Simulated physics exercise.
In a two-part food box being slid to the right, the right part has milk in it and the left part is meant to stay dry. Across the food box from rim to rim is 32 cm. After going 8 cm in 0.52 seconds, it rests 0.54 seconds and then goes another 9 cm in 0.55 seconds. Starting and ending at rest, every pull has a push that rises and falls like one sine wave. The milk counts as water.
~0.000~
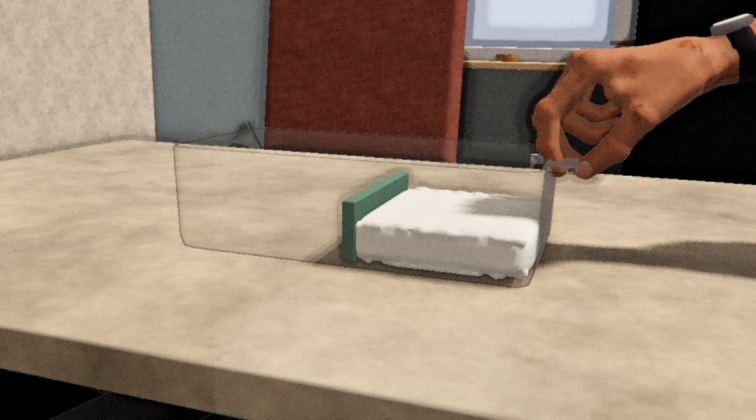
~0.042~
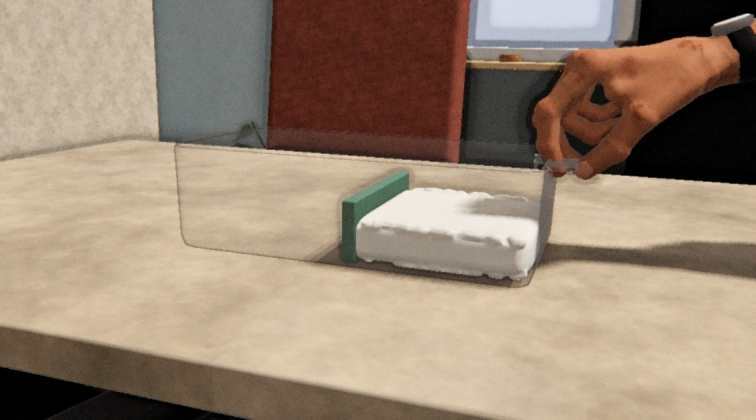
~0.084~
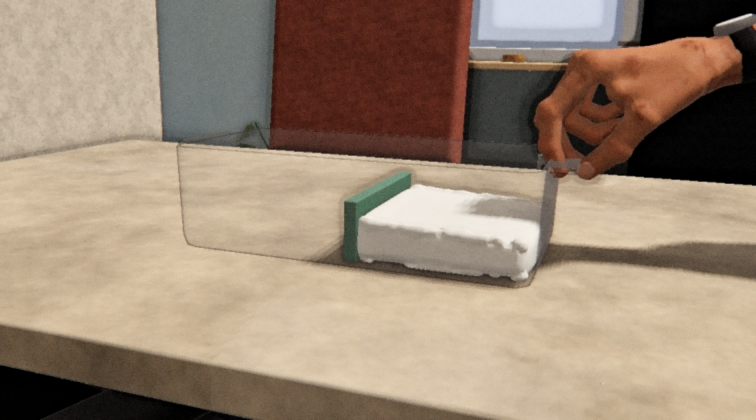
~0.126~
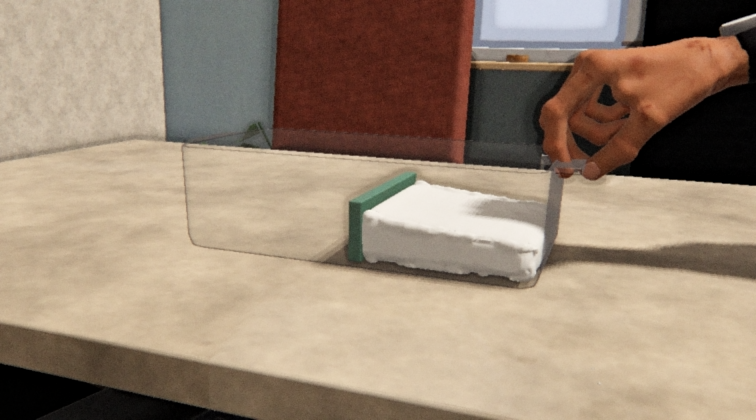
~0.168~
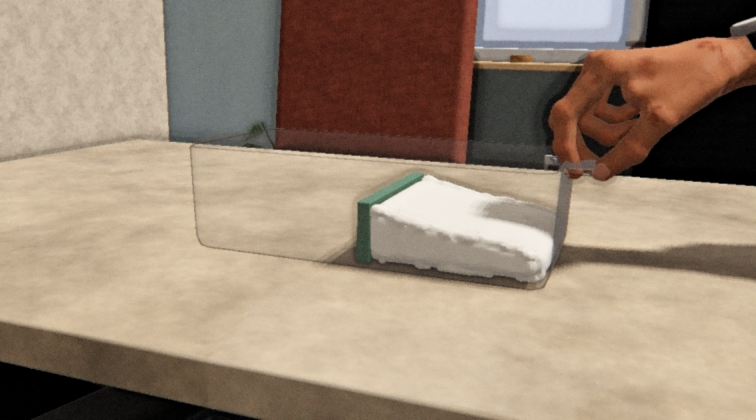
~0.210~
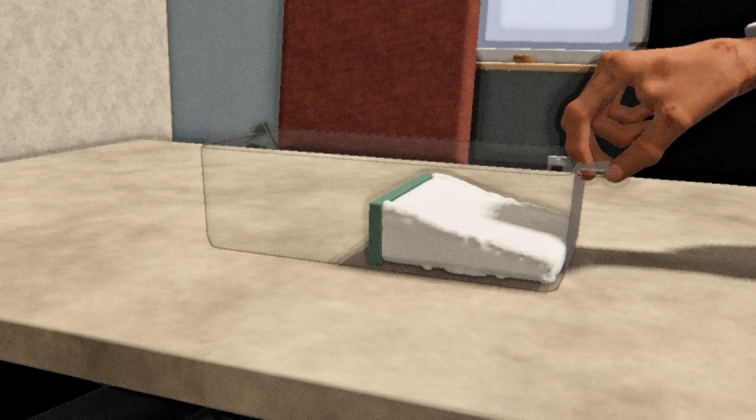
Clear two-part food box being pulled right across a table by a hand, its white contents sloping up toward the green divider.
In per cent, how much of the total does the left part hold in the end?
About 21 per cent.
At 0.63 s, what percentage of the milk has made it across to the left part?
About 0 per cent.
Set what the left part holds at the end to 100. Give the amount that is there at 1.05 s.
About 30 per cent.
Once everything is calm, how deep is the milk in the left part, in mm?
Roughly 6 millimetres.
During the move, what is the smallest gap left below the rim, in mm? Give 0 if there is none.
0 mm.
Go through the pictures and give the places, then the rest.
In the first frame, 0.0 cm from the start; food box, level (386, 203) left, (543, 219) right, rim (551, 161); the top of the divider is at (350, 204).
In the second frame, 0.0 cm from the start; food box, level (387, 203) left, (543, 219) right.
In the third frame, 0.2 cm from the start; food box, level (389, 200) left, (545, 221) right.
In the fourth frame, 0.7 cm from the start; food box, level (394, 196) left, (550, 225) right.
In the fifth frame, 1.5 cm from the start; food box, level (402, 192) left, (558, 232) right.
In the sixth frame, 2.6 cm from the start; food box, level (412, 188) left, (565, 234) right.
Then, 0.63 s in, it has gone 8 cm; 0 per cent is on the left side and 0 is out of the food box.
Then, 1.05 s in, it has gone 8 cm; 7 per cent is on the left side and 0 is out of the food box.
Then, 1.48 s in, it has gone 16 cm; 15 per cent is on the left side and 0 is out of the food box.
Then, 1.90 s in, it has gone 17 cm; 19 per cent is on the left side and 2 is out of the food box.
Finally, 21 per cent is on the left side and 2 is out of the food box.
